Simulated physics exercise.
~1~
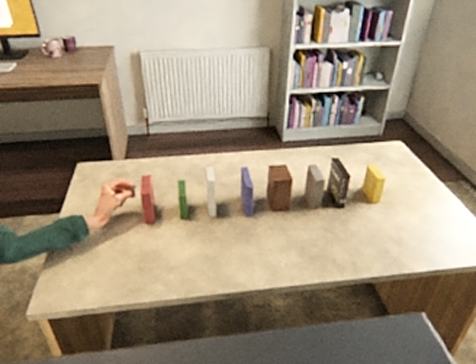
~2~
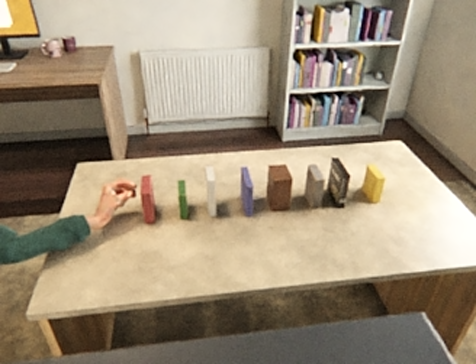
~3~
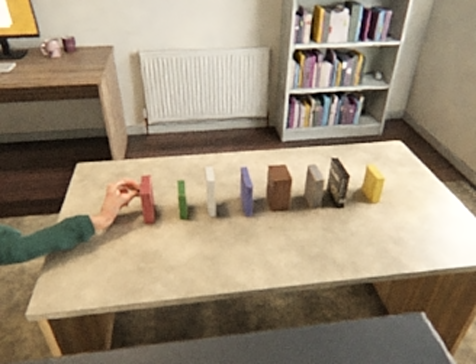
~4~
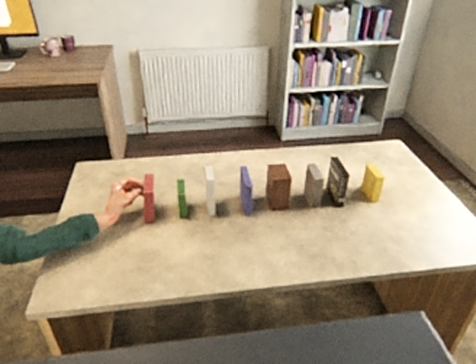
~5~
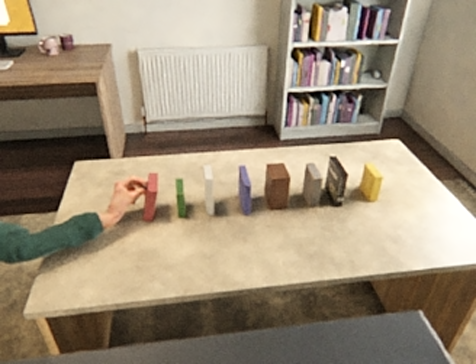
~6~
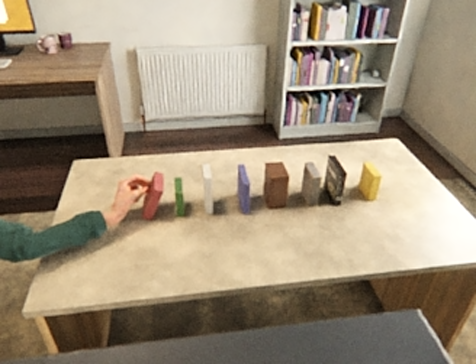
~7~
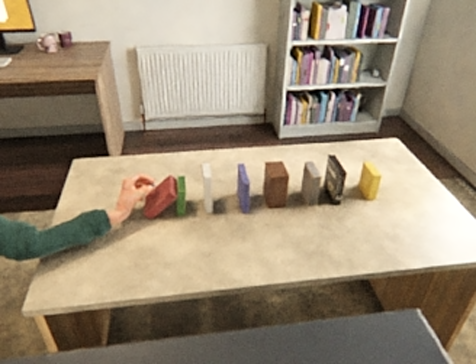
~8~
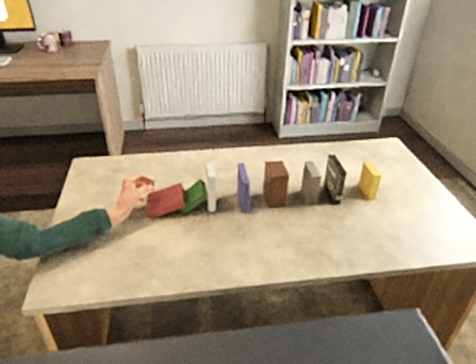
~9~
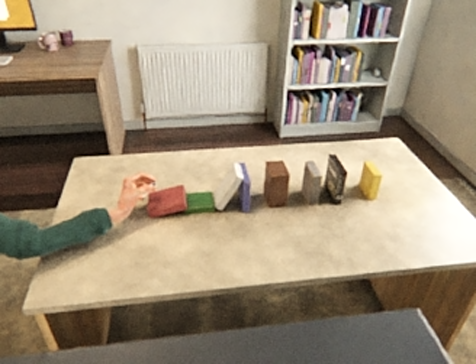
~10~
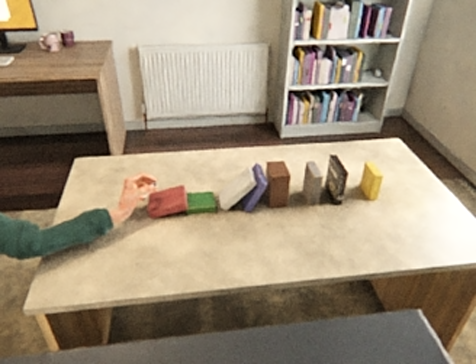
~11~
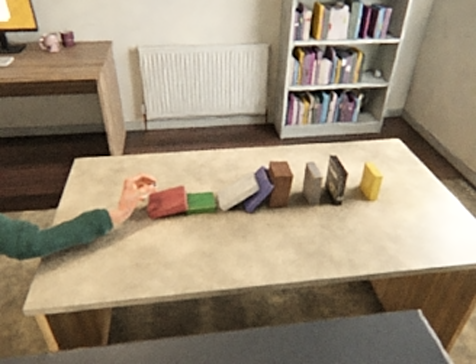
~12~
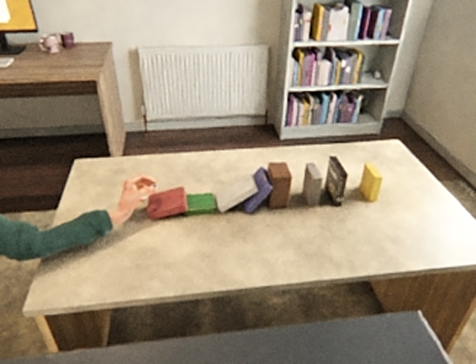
Hand tipping a red block into a row of upright blocks, toppling green and white before a blue one stops, leaning against brown.
